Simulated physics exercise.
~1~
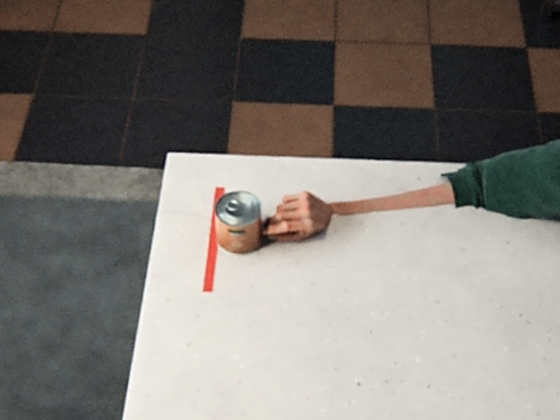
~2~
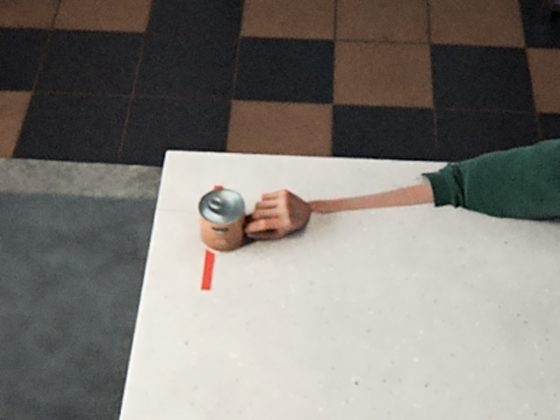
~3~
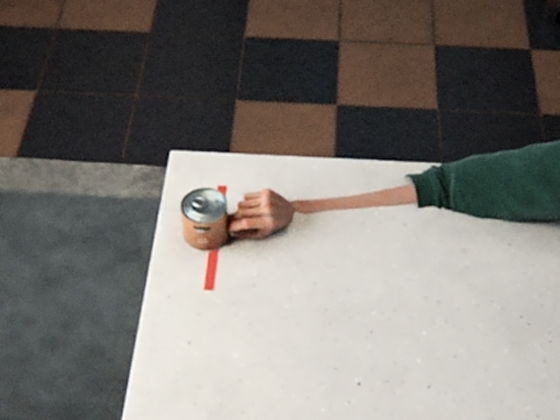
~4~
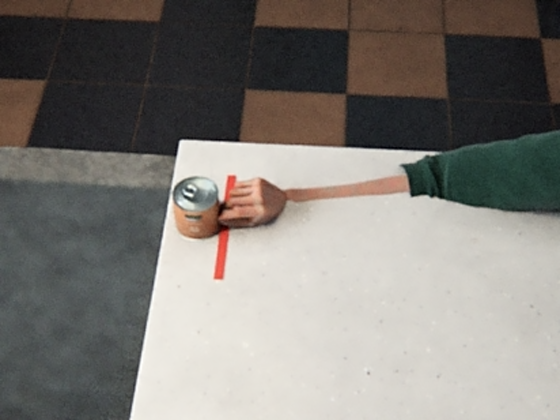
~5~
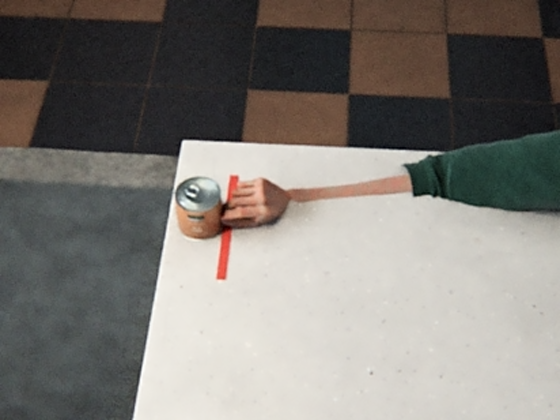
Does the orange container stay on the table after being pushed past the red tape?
Yes, it stays on the table, standing upright near the left edge.
To begin with, a hand in a green sleeve reaches in from the right and touches an orange container with a silvery top, which stands beside a red strip of tape on a pale table. The hand pushes the container left, and it covers part of the tape. It keeps moving left past the strip, towards the table's near left edge, while the view sways slightly. The hand then stops with its fingers at the tape. At the end, the container stands upright and still on the tabletop, close to the edge.
